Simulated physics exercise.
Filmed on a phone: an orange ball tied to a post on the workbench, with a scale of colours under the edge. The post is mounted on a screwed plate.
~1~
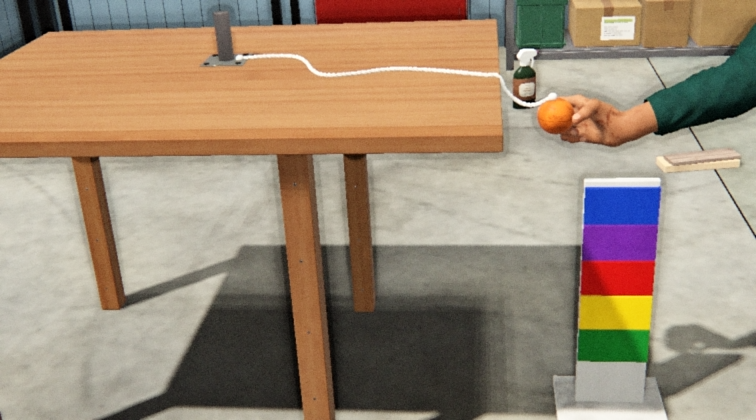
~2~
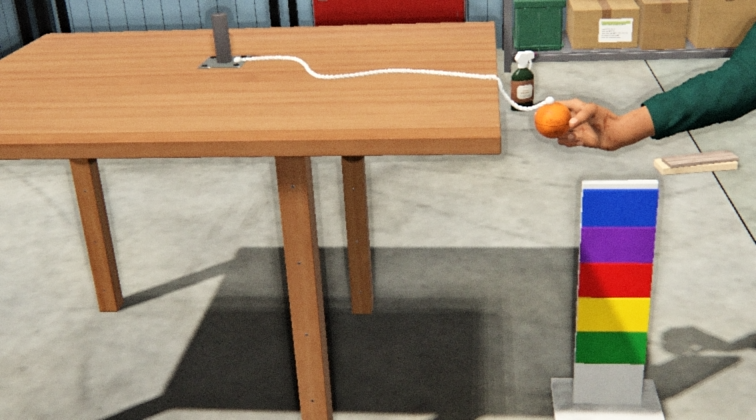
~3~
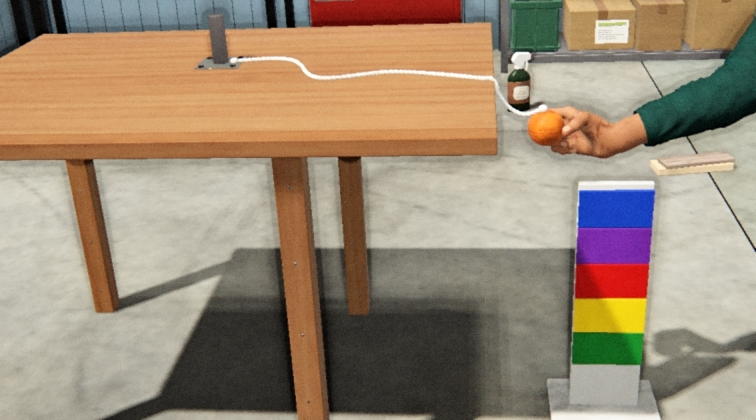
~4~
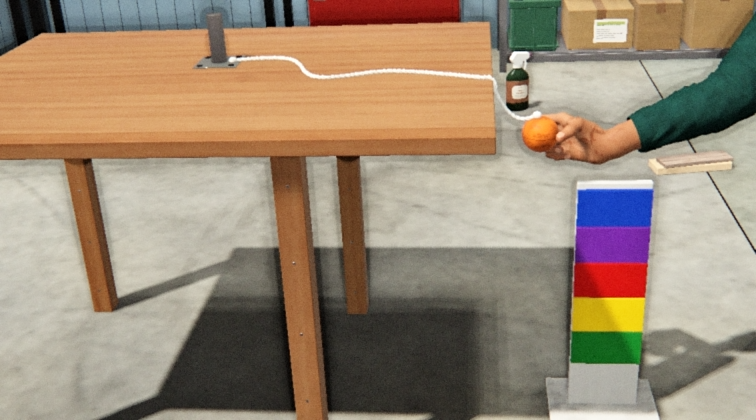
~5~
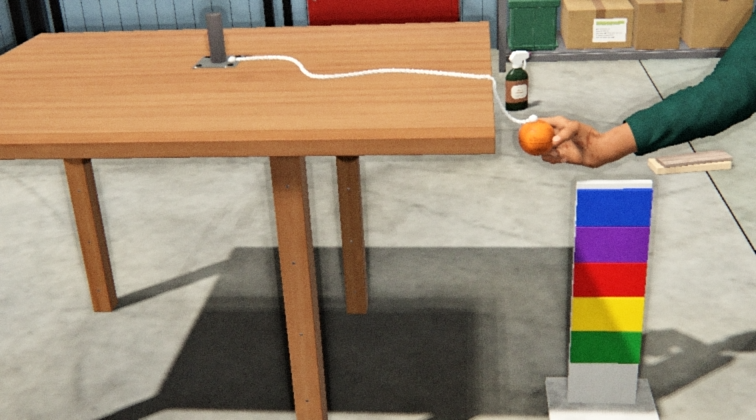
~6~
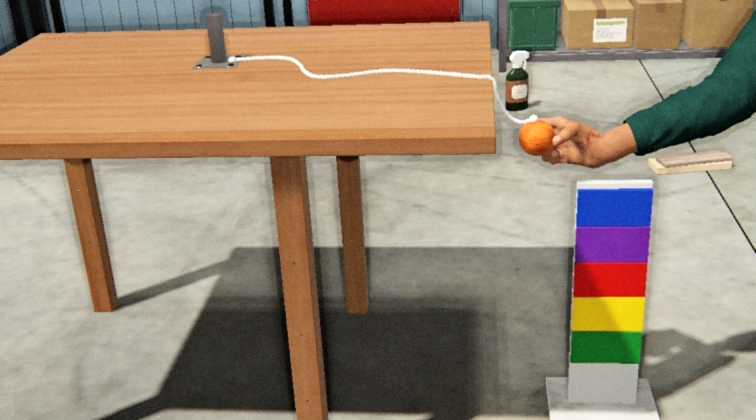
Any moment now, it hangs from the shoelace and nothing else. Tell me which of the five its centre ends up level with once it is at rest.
Its centre ends up level with blue.
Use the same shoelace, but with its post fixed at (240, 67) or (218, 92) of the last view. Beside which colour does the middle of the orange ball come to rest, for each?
Try one - purple; try two - purple.
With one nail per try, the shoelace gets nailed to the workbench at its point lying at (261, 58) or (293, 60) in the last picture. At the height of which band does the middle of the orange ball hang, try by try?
Results, in sequence: Blue / blue.
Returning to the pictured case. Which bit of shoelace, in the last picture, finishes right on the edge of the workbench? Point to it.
About (450, 74).
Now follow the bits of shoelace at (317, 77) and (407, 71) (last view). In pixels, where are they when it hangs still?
The first lands at (360, 67), while the second lands at (447, 72).
Soon after, ball near (528, 200); level with blue.
Then, ball near (469, 196); level with blue.
Further on, ball near (502, 203); level with blue.
At rest, ball near (492, 202); level with blue. Its middle rests at the blue band.
